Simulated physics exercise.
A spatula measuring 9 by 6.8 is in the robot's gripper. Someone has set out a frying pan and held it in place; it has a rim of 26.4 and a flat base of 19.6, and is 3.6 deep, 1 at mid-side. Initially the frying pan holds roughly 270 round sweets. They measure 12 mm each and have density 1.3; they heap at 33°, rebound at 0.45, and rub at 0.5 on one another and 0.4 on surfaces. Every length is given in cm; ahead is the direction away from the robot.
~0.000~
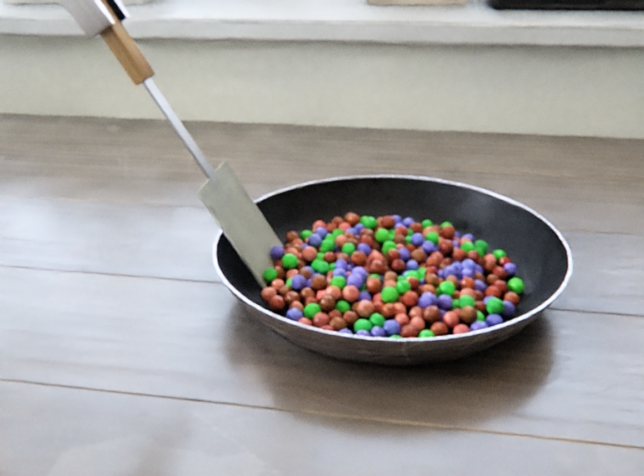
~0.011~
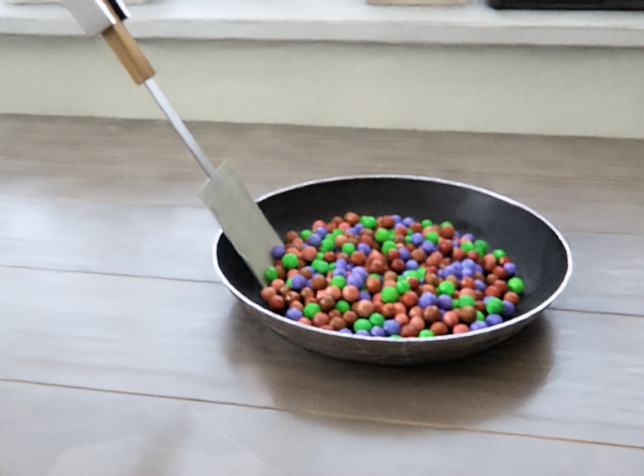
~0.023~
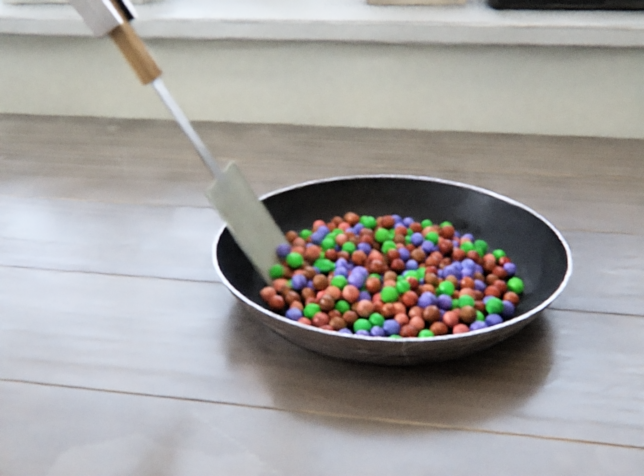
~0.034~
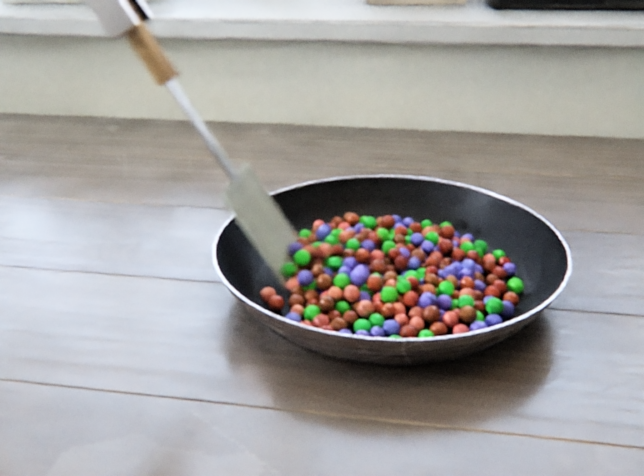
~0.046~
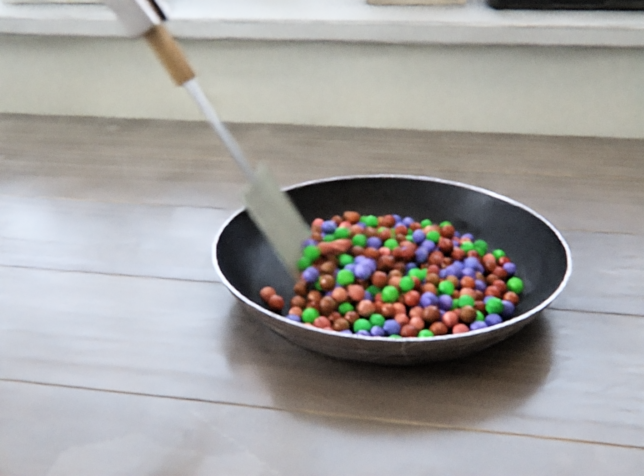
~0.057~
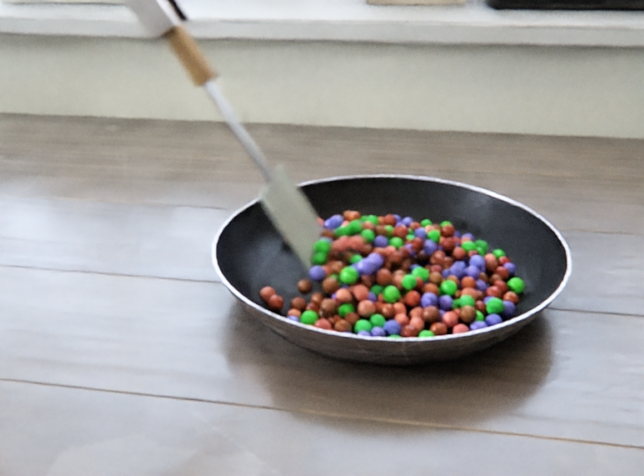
To begin with, a spatula rests almost still against the left side of a black frying pan filled with small round red-brown, green and purple sweets. The spatula then slides a short way rightward through the pan, pushing the nearest sweets into the heap and leaving a few behind at the left.
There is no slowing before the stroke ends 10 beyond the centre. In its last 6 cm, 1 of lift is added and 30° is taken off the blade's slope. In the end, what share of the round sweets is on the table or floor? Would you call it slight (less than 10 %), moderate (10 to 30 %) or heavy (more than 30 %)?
I would call it moderate, 10 to 30 %.
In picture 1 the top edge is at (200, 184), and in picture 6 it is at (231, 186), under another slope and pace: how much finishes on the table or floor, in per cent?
It comes to something like 5 %, give or take.
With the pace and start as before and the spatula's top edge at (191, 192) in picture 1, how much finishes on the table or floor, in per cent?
Spill: Approx. 15 per cent.
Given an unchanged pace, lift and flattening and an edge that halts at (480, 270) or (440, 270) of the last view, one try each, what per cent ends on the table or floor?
5 % and 0 %.
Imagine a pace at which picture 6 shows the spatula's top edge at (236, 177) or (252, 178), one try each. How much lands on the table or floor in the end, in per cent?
Estimates: About 5 %, about 10 %.
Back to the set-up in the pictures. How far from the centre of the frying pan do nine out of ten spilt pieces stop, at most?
About 35 cm.
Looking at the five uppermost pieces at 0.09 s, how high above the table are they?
Height: Some 5 cm.
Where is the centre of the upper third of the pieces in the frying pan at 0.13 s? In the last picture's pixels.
About pixel (448, 253).
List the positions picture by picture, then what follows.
The first picture shows the spatula top edge at (212, 176), sloping 59°; upper third of the load around (389, 265), from x 270 to 515, top at y 220; 270 in the frying pan.
The second picture shows the spatula top edge at (213, 176), sloping 59°; upper third of the load around (389, 265), from x 270 to 515, top at y 220.
The third picture shows the spatula top edge at (220, 176), sloping 59°; upper third of the load around (389, 265), from x 270 to 515, top at y 220.
The fourth picture shows the spatula top edge at (234, 177), sloping 59°; upper third of the load around (388, 263), from x 270 to 515, top at y 220.
The fifth picture shows the spatula top edge at (252, 178), sloping 59°; upper third of the load around (384, 256), from x 270 to 515, top at y 220.
The sixth picture shows the spatula top edge at (271, 179), sloping 59°; upper third of the load around (384, 256), from x 270 to 515, top at y 215; 270 in the frying pan.
After 0.09 s, sloping 59°, highest piece 6 above the table; 270 in the frying pan.
After 0.13 s, sloping 53°, highest piece 6 above the table; 270 in the frying pan.
After 0.35 s, sloping 29°, highest piece 7 above the table; 224 in the frying pan, 38 on the table or floor, 8 on the blade or in flight.
After 1.40 s, sloping 29°, highest piece 4 above the table; 224 in the frying pan, 46 on the table or floor.
In the end, 224 in the frying pan, 46 on the table or floor. That is 17 % on the table or floor.
